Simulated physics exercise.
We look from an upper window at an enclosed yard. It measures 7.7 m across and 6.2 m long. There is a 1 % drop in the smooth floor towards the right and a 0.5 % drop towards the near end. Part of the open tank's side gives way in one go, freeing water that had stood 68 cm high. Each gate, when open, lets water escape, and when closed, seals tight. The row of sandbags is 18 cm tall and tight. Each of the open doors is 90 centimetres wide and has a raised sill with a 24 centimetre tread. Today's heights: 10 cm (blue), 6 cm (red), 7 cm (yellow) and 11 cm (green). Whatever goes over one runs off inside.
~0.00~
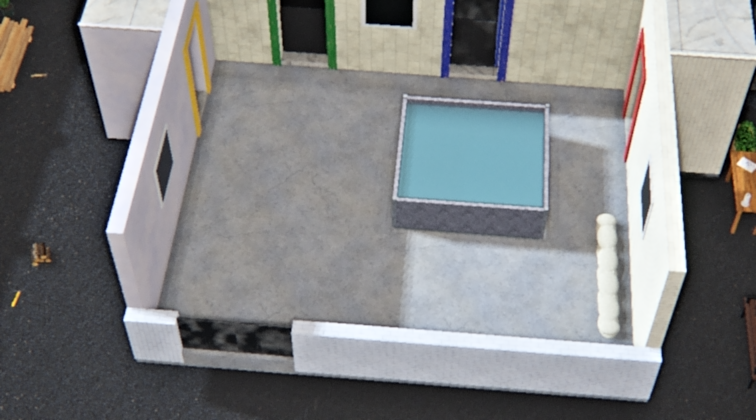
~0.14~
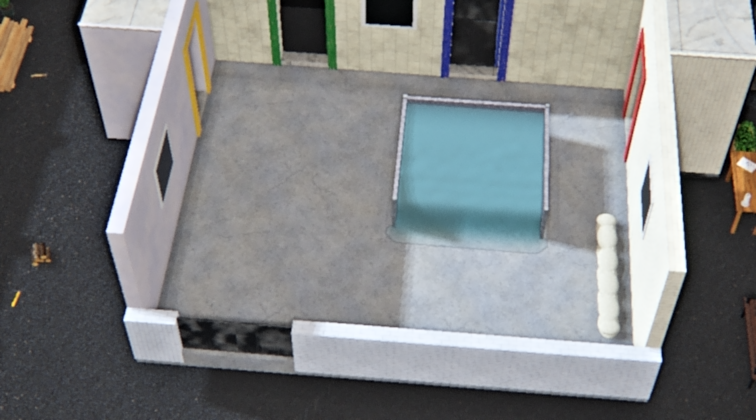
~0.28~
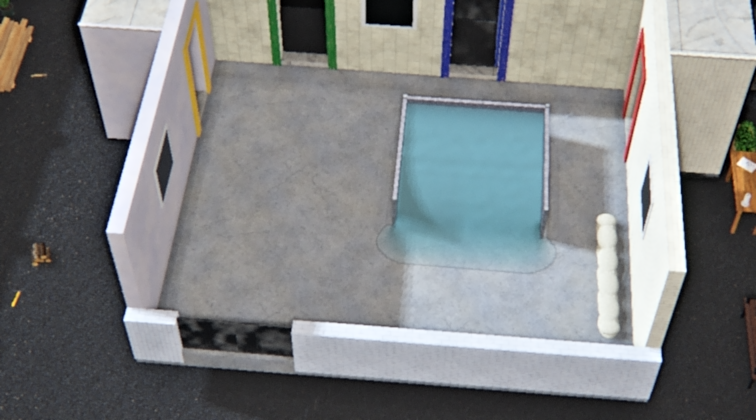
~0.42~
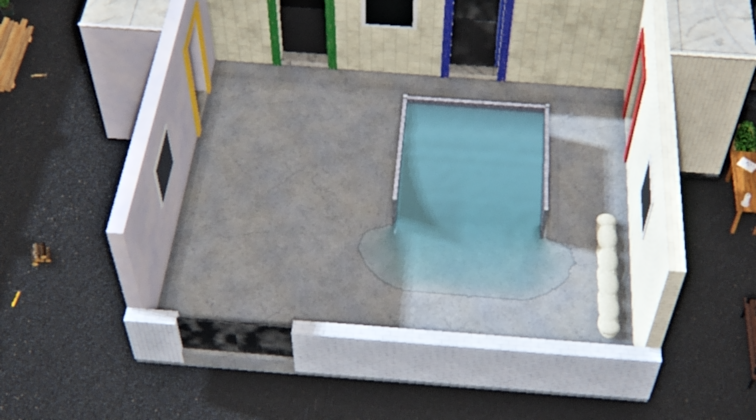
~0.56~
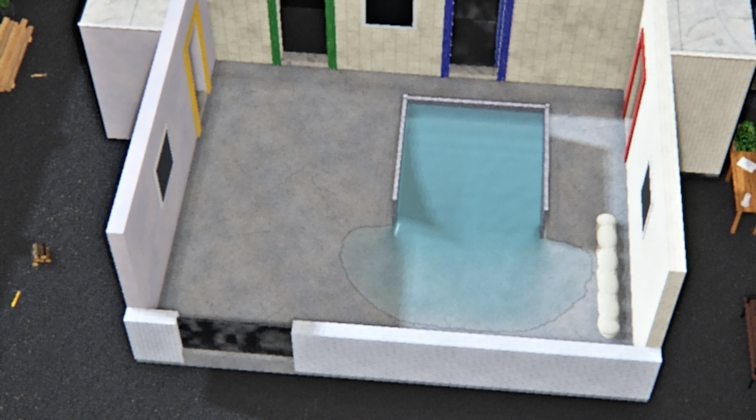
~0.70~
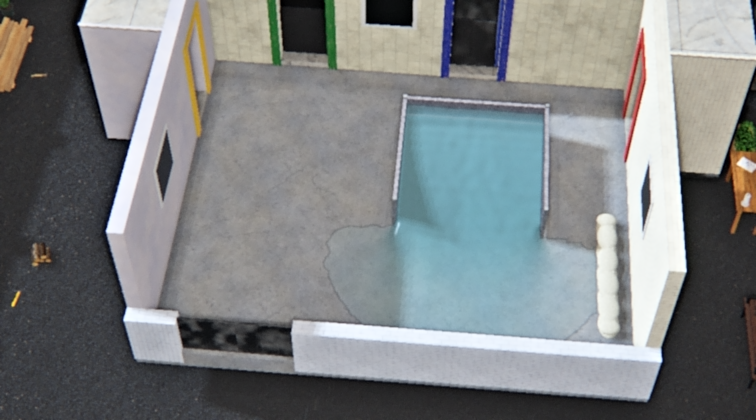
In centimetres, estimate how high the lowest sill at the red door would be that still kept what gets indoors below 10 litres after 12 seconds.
It comes to roughly 15 cm.
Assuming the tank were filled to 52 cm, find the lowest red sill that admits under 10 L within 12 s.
Step height: Approx. 11.5 cm.
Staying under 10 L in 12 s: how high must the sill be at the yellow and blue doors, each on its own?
You'd want about 6.5 centimetres at yellow and about 9.5 centimetres at blue.
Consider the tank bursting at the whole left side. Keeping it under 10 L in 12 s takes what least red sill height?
Then 11.0 cm.
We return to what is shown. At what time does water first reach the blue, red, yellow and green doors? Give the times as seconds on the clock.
The blue door gets it at 4.5 s, the red door at 3.2 s, the yellow door at 4.5 s and the green door at 5.5 s.
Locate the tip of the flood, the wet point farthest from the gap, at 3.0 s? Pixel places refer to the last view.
Lab note: Front tip approx. (151, 337).
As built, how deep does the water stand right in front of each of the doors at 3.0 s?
Blue door 0 cm, red door 0 cm, yellow door 0 cm, green door 0 cm.
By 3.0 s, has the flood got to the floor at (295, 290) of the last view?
At that moment it's submerged.
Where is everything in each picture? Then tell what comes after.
The first picture shows still water, 68 cm deep, in the open tank at (473, 154); the red door at (635, 99) is dry.
In the second picture, water pours out at (468, 223) and has run 0.3 m, to (395, 238); about 9 cm deep outside, 68 cm at the back.
In the third picture, the gap is at (468, 223), the front 0.7 m out at (397, 258); the back of the open tank holds 68 cm.
In the fourth picture, water pours out at (468, 224) and has run 1.2 m, to (402, 285); about 11 cm deep outside, 68 cm at the back.
In the fifth picture, the front is at (424, 321), 1.9 m from the gap at (468, 225); 6.1 m2 of floor is wet, 62 cm left at the back.
In the sixth picture, the front is at a hidden place, 2.4 m from the gap at (468, 225); 8.5 m2 of floor is wet, 56 cm left at the back; 2.7 m in a straight line remain to the red door at (635, 99).
After 1.4 s water covers 30 % of the floor, deepest (46 cm) near (467, 363); it has not reached the red door.
After 3.0 s water covers 40 % of the floor, deepest (48 cm) near (627, 376); it has not reached the red door.
After 12.0 s water covers 95 % of the floor, deepest (14 cm) near (598, 90); 10 cm at the red door, 96 litres in over its 6 cm sill.
At the red door as built, the water arrived by 3.2 s and peaked near 16 cm at 7.4 s.
With a sill of 12.5 cm, 21 litres would have come in within the 12 s; with 17 cm, 5 litres. So under 10 litres takes about 15 cm.
